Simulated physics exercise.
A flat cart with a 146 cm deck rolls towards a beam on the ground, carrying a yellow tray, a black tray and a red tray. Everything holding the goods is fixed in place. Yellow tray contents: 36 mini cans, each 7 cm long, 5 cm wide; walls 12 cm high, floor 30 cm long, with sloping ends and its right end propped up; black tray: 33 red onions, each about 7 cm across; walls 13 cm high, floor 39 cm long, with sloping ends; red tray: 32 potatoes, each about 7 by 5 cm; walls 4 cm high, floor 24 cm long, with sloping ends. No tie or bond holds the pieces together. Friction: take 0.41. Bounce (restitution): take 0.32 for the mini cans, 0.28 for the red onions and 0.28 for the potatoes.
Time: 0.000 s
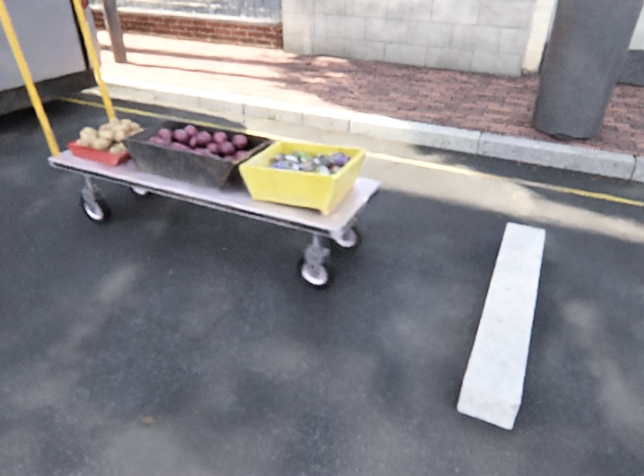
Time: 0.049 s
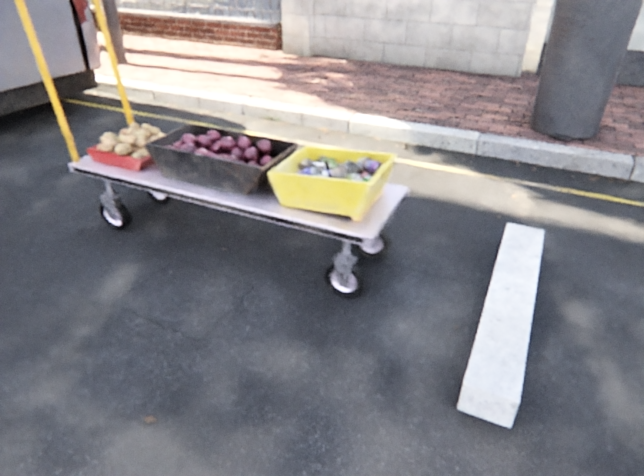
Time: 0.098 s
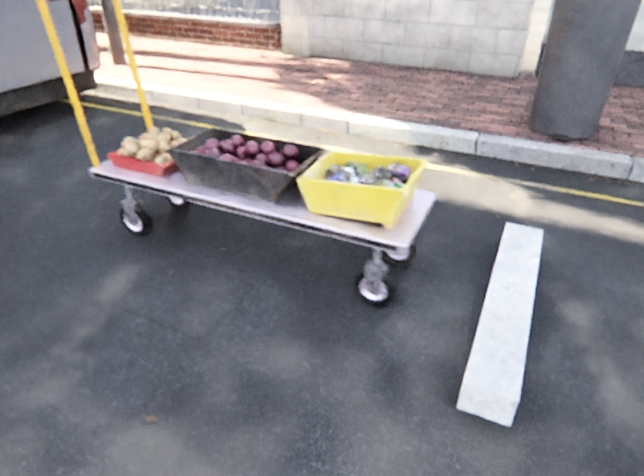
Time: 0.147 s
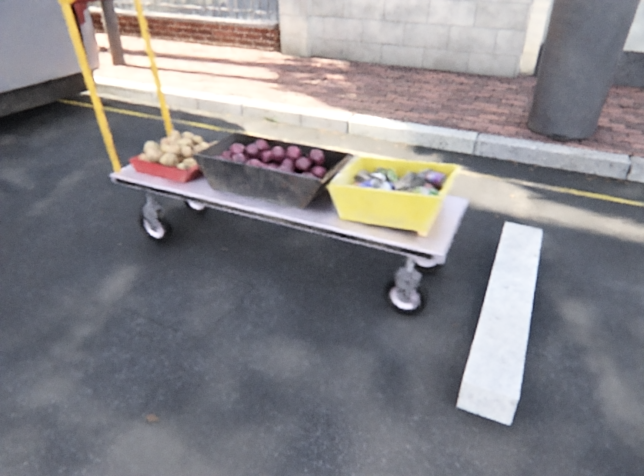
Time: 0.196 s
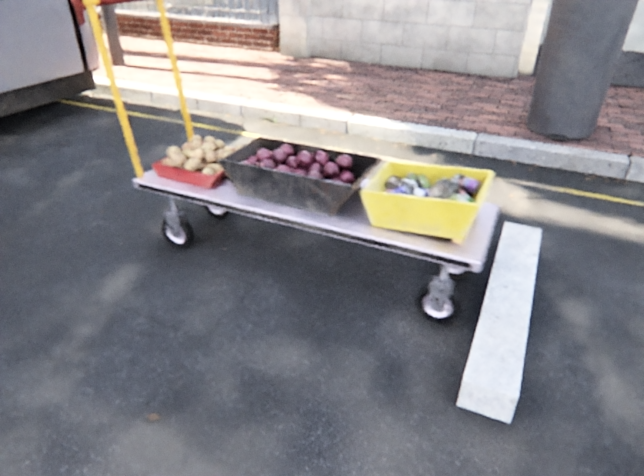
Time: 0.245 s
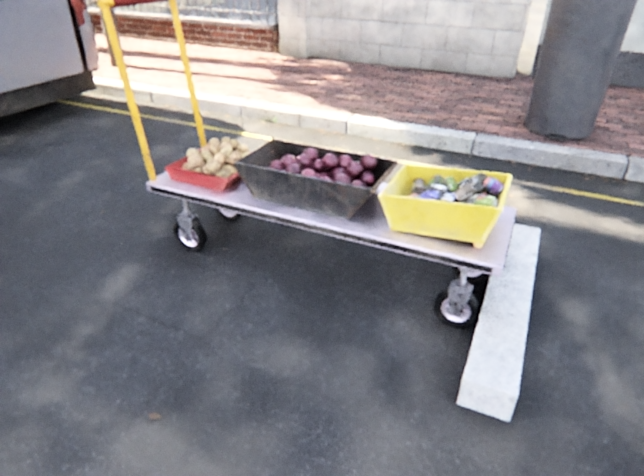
On asphalt by a brick sidewalk, a flat cart carrying a red tray, a black tray of red onions and a yellow tray of cans rolled right, slowing at a white beam.
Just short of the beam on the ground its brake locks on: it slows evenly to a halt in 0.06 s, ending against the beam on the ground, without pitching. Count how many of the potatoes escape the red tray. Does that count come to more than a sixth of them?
I'd say the outflow rises past a sixth of the load.
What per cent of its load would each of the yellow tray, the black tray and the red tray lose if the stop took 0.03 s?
You'd end up with yellow tray at 0 %, black tray at 20 % and red tray at 40 %.
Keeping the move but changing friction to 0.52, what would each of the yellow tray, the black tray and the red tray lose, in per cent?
Then yellow tray 10, black tray 10, red tray 40 per cent.
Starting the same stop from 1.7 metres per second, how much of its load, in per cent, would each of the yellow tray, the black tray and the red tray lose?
Yellow tray 0 %, black tray 0 %, red tray 30 %.
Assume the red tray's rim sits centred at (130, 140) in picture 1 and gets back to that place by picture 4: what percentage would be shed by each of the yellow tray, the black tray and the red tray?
In that case you'd see yellow tray at 0, black tray at 10 and red tray at 30 percent.
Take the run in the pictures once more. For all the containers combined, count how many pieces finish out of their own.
Some 18 altogether.
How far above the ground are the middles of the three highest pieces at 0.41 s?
Close to 64 cm, on average.
After 0.29 s, the yellow tray has all 36, the black tray has all 33 and the red tray is down by 6 of 32.
After 0.41 s, the yellow tray is down by 1 of 36, the black tray is down by 3 of 33 and the red tray is down by 12 of 32.
After 0.64 s, the yellow tray is down by 1 of 36, the black tray is down by 5 of 33 and the red tray is down by 12 of 32.
Final count (at 1.15 s), the yellow tray is down by 1 of 36, the black tray is down by 5 of 33 and the red tray is down by 12 of 32. Asked share, 12 of 32, 38 per cent.
